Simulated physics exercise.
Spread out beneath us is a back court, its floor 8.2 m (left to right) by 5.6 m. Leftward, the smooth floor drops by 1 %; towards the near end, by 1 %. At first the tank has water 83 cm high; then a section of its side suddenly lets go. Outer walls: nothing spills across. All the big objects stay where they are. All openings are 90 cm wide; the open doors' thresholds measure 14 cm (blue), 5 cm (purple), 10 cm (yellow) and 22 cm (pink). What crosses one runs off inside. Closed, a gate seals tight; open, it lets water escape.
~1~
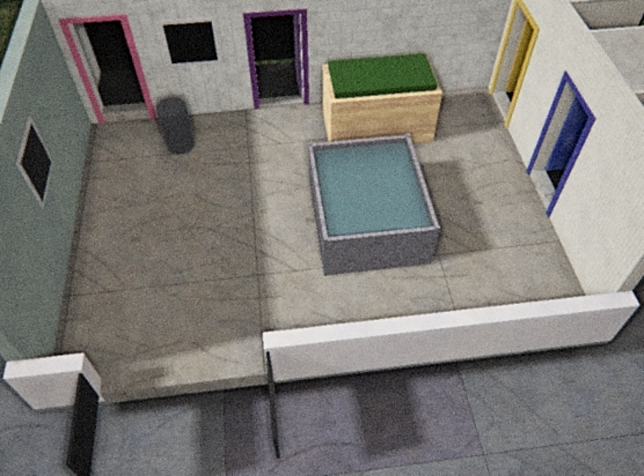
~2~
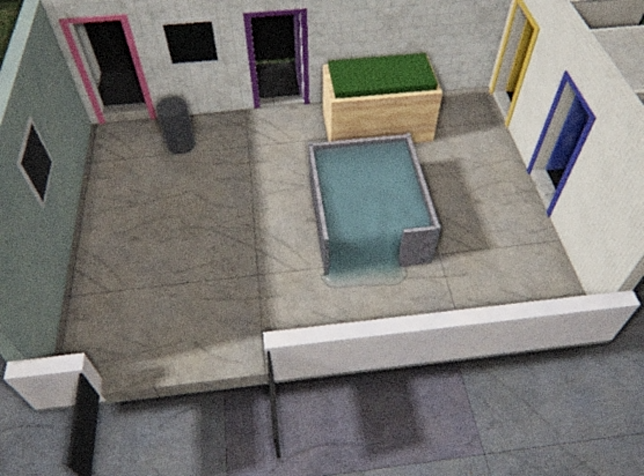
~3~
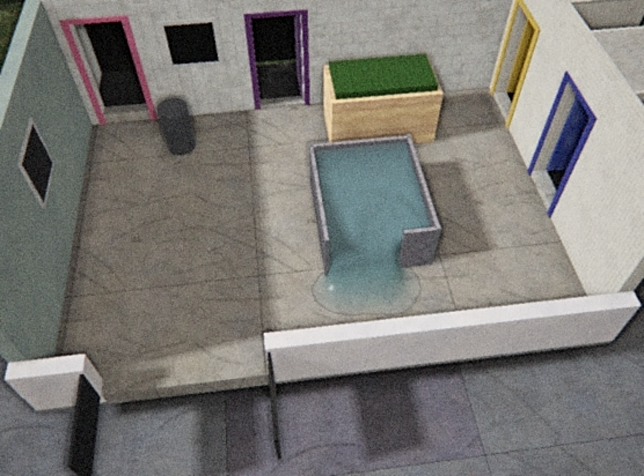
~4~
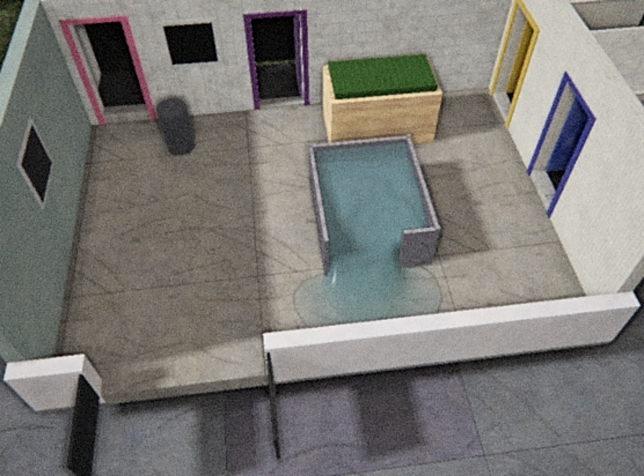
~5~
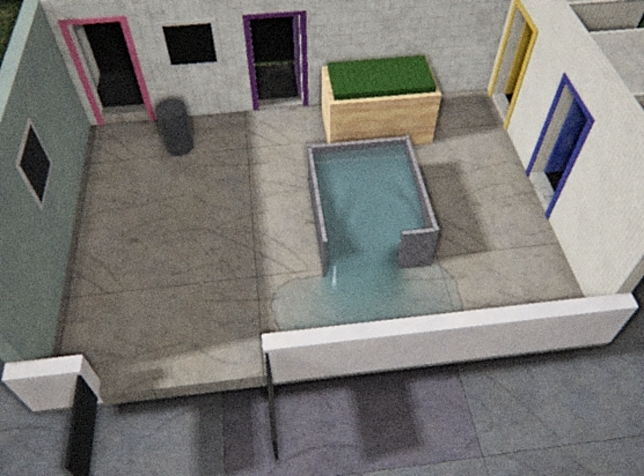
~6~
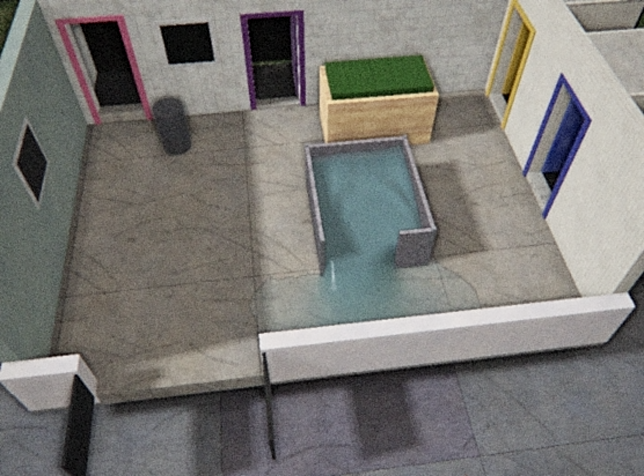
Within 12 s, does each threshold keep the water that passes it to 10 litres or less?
The blue door does; the purple door does; the yellow door does; the pink door does.
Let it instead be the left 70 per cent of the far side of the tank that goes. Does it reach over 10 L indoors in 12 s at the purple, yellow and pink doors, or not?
Purple: Exceeding the limit; yellow: Within the limit; pink: Within the limit.
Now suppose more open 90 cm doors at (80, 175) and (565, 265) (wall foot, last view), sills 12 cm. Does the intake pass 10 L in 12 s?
So the first one doesn't reach it, while the second one exceeds it.
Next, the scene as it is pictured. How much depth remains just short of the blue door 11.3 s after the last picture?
About 5.5 cm deep.
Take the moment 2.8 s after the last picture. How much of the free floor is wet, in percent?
Roughly 55 % of the floor is wet.
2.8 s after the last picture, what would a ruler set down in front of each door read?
Depths in cm: Blue 10, purple 0, yellow 3, pink 0.
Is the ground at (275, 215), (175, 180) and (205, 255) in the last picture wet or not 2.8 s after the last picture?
First spot not yet wet, second not yet wet, third submerged.
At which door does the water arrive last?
That's the purple door.
Then, 0.7 s after the last picture water covers 15 % of the floor and is deepest (56 cm) near (365, 336); blue door not reached, purple door not reached, yellow door not reached, pink door not reached.
Then, 1.5 s after the last picture water covers 35 % of the floor and is deepest (40 cm) near (365, 336); blue door not reached, purple door not reached, yellow door not reached, pink door not reached.
Then, 2.8 s after the last picture water covers 55 % of the floor and is deepest (24 cm) near (355, 348); blue door 10 cm at the sill, 0 L in, purple door not reached, yellow door 3 cm at the sill, 0 L in, pink door not reached.
Then, 6.3 s after the last picture water covers 85 % of the floor and is deepest (12 cm) near (45, 386); blue door 5 cm at the sill, 0 L in, purple door 3 cm at the sill, 0 L in, yellow door 10 cm at the sill, 0 L in, pink door 10 cm at the sill, 0 L in.
Then, 11.3 s after the last picture water covers 100 % of the floor and is deepest (11 cm) near (59, 300); blue door 5 cm at the sill, 0 L in, purple door 5 cm at the sill, 2 L in, yellow door 3 cm at the sill, 1 L in, pink door 4 cm at the sill, 0 L in.
